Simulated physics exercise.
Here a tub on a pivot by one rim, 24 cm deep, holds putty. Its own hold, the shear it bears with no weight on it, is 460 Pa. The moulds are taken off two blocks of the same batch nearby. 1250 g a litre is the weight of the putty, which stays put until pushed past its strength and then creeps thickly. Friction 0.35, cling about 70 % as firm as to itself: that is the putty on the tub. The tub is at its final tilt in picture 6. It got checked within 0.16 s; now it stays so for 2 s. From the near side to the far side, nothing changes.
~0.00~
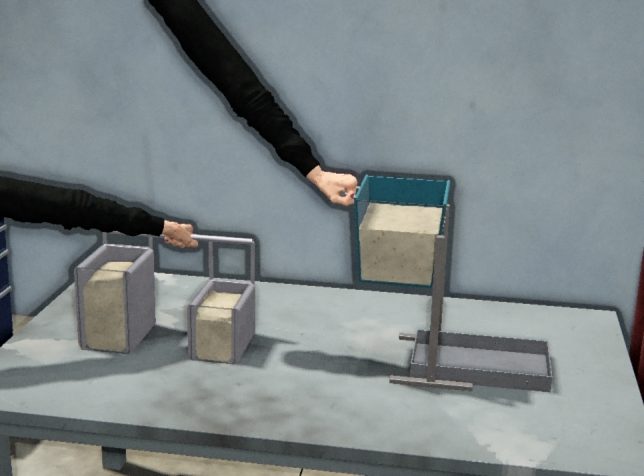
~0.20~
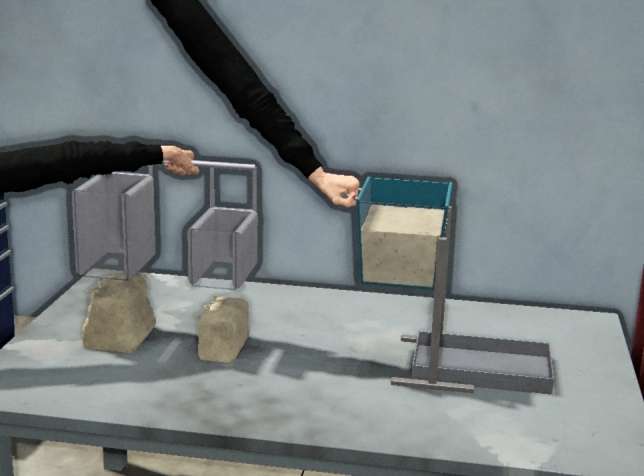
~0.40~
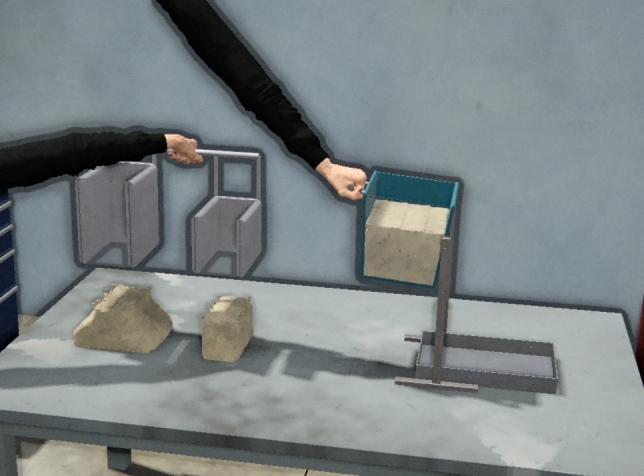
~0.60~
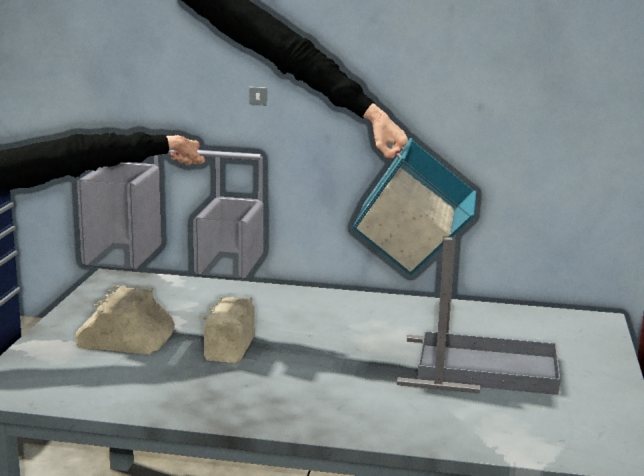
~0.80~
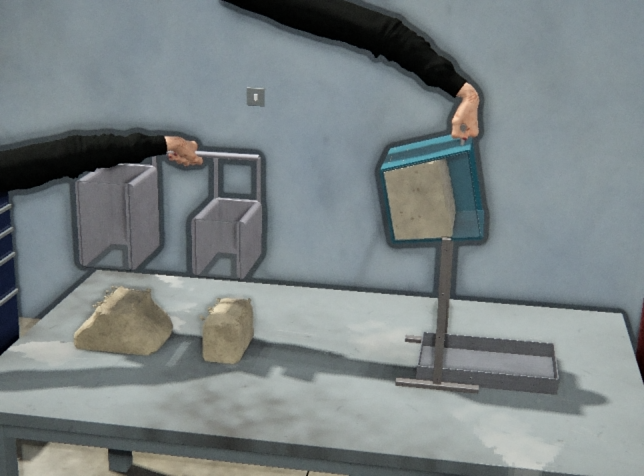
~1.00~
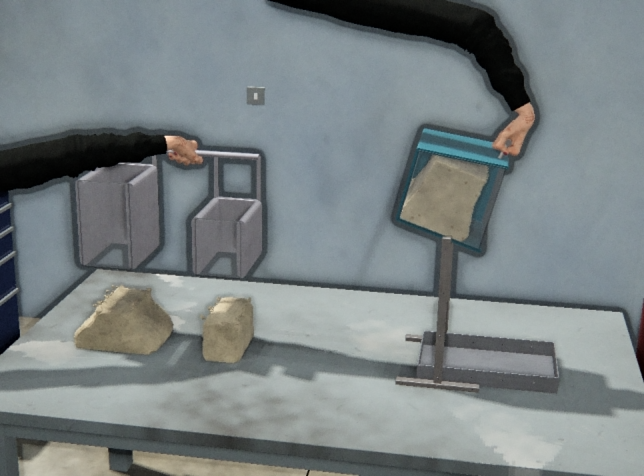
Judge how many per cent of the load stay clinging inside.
I would put it at about 0 percent.
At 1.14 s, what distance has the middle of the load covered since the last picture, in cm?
Measured shift, roughly 8 cm.
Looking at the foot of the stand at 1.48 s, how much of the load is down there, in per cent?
I'd say about 60 per cent of it.
After 1.14 s, the tub is at 103 degrees and holds 79 %.
After 1.31 s, the tub is at 103 degrees and holds 39 %.
After 1.48 s, the tub is at 103 degrees and holds 30 %.
After 1.65 s, the tub is at 103 degrees and holds 19 %.
After 3.00 s, the tub is at 103 degrees and holds 0 %.
